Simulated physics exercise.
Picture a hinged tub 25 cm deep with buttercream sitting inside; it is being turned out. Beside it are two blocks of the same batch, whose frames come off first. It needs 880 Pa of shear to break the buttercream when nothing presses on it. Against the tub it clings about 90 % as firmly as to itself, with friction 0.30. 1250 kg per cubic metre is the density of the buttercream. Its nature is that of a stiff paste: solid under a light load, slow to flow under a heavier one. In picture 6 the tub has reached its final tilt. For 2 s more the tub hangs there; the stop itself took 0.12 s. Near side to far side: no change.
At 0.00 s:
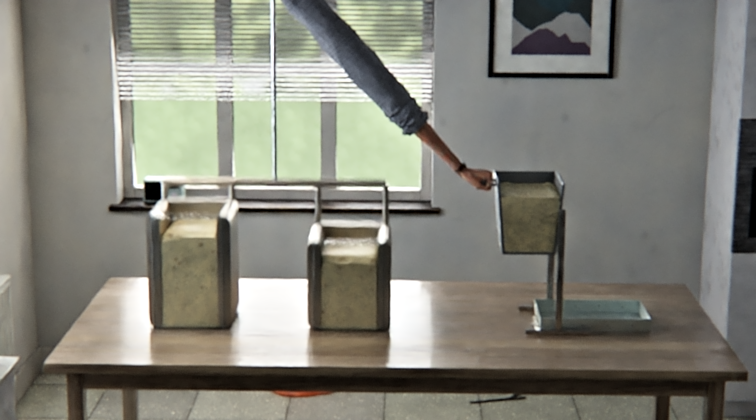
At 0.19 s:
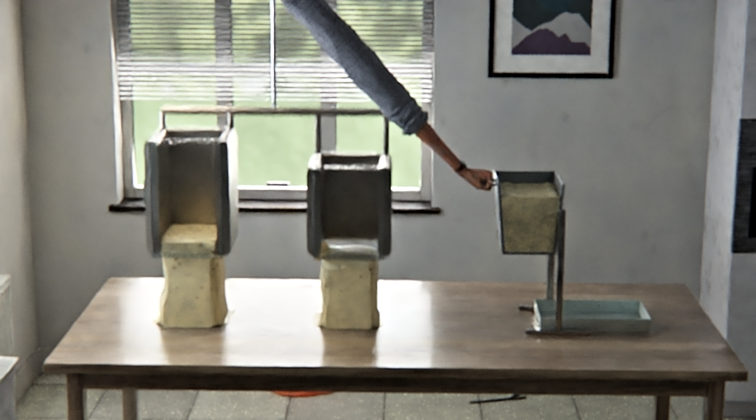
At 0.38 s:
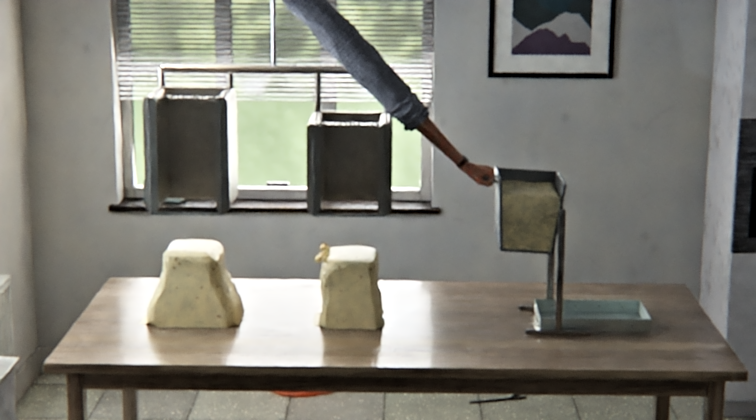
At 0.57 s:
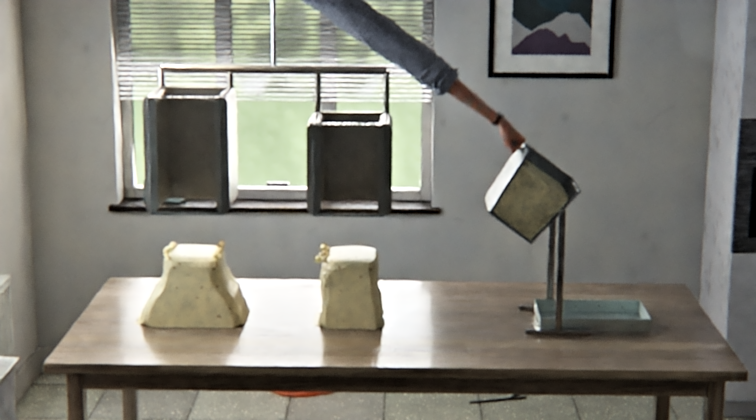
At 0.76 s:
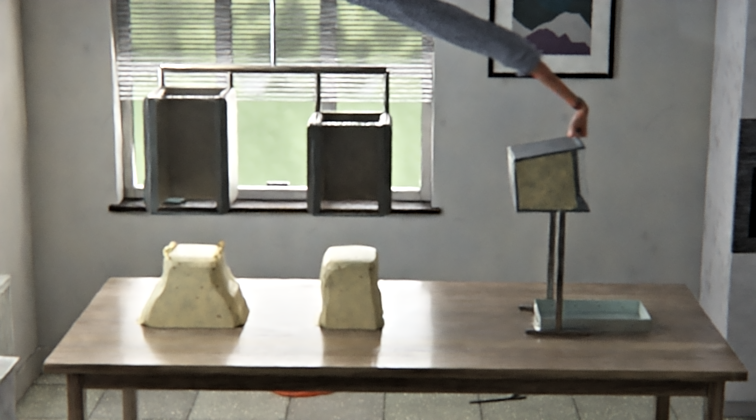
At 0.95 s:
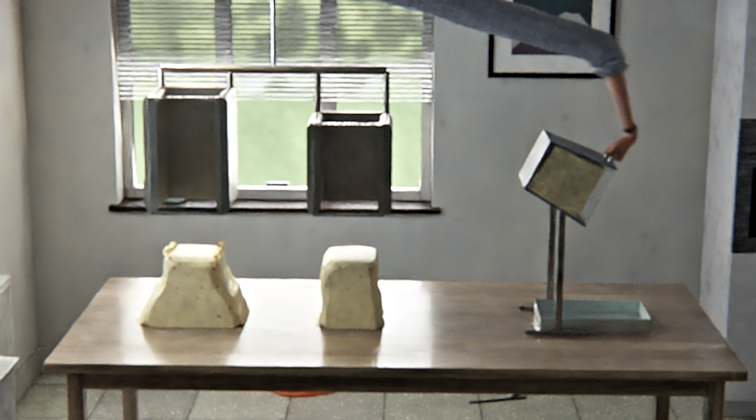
An arm held a small tub on a stand while two metal casings lifted off pale blocks, which slumped, the left one more; then the hand turned the tub rightward past sideways, its filling still inside.
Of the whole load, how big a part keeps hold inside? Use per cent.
The part that keeps hold inside is about 0 %.
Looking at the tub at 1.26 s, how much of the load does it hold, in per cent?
Around 50 percent stays in the tub.
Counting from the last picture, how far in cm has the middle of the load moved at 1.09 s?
The shift is near 4 cm.
After 1.09 s, the tub is at 117 degrees and holds 98 %.
After 1.26 s, the tub is at 117 degrees and holds 51 %.
After 1.43 s, the tub is at 117 degrees and holds 0 %.
After 1.60 s, the tub is at 117 degrees and holds 0 %.
After 2.95 s, the tub is at 117 degrees and holds 0 %.
